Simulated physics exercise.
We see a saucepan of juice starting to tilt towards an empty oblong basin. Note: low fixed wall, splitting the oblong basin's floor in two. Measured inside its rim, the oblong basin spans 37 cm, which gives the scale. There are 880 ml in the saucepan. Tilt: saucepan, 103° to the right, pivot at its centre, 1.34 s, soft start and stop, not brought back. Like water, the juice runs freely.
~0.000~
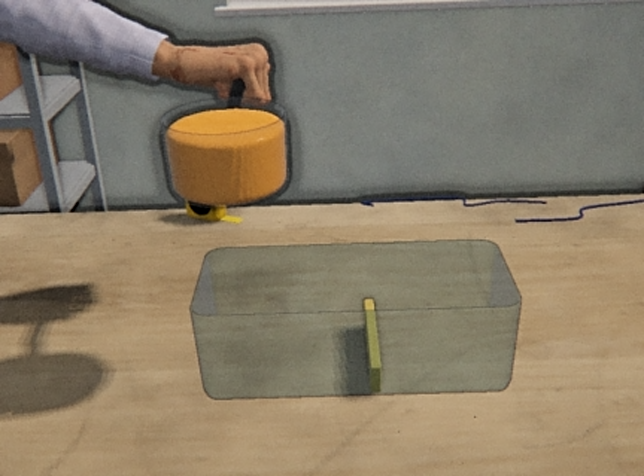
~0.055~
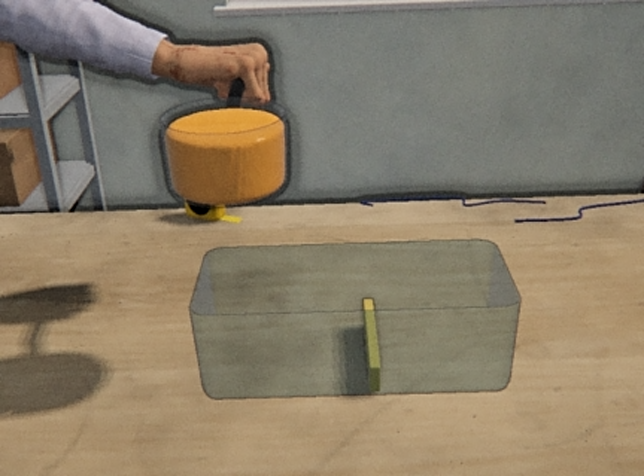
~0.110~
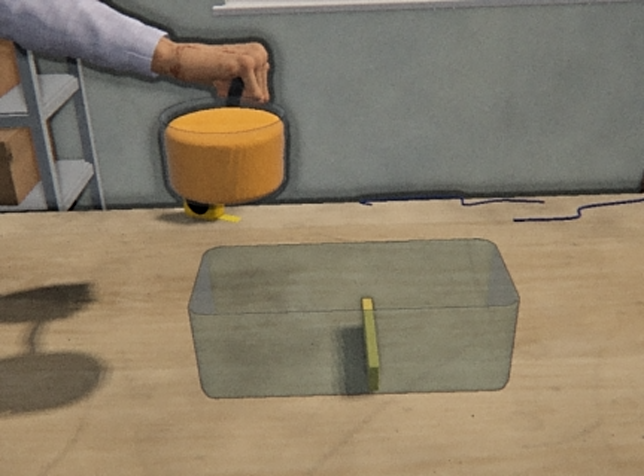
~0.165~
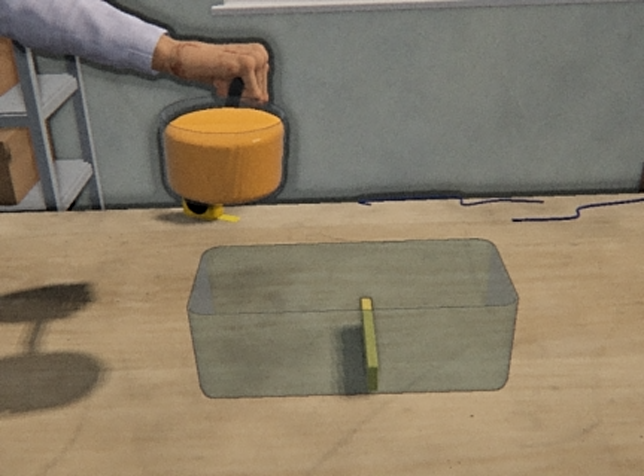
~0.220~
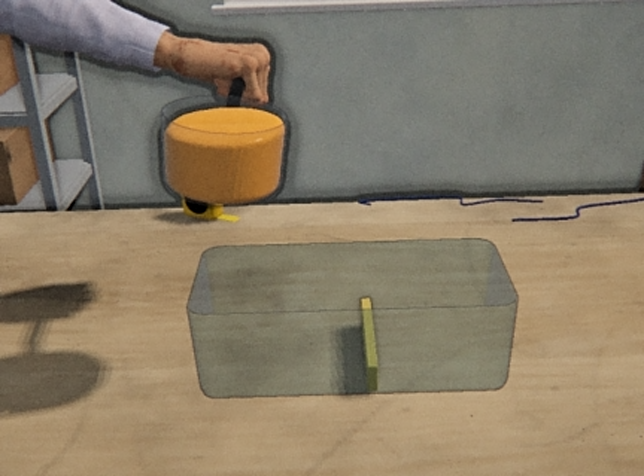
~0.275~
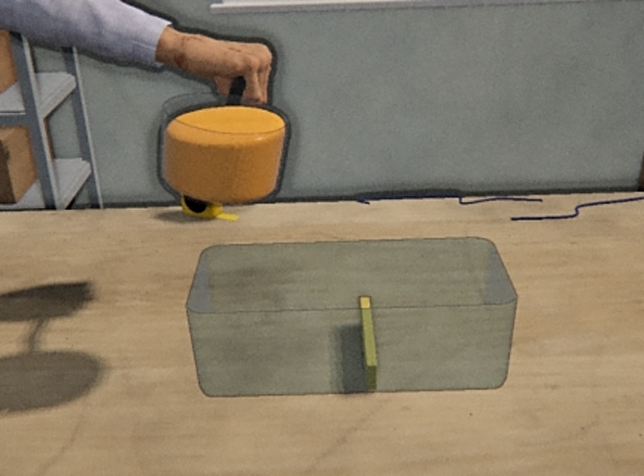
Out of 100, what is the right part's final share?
About 47 out of 100.
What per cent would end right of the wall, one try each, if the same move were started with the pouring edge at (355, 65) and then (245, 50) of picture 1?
Try 1: Approx. 90 %; try 2: Approx. 20 %.
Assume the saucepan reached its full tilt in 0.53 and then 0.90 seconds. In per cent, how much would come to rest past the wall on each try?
In turn about 25 and 40 per cent.
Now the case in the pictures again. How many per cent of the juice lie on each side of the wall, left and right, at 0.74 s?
Left roughly 6 per cent, right roughly 3.
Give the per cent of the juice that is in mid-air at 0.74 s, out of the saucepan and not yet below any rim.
Some 26 per cent, I reckon.
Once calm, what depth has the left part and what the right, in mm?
Final reading - left some 16 mm, right some 18 mm.
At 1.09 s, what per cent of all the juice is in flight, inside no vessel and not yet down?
Close to 14 per cent.
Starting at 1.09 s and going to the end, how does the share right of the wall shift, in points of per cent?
The right part's share grows by around 2 per cent.
After 0.74 s the tilt is 60° and 66 per cent is still to pour, 6 is left of the wall and 3 right of it.
After 1.09 s the tilt is 94° and 16 per cent is still to pour, 26 is left of the wall and 45 right of it.
After 1.45 s the tilt is 103° and 1 per cent is still to pour, 48 is left of the wall and 47 right of it.
After 1.84 s the tilt is 103° and 0 per cent is still to pour, 52 is left of the wall and 47 right of it.
In the end 52 per cent lies left of the wall, 47 right of it and 1 outside.
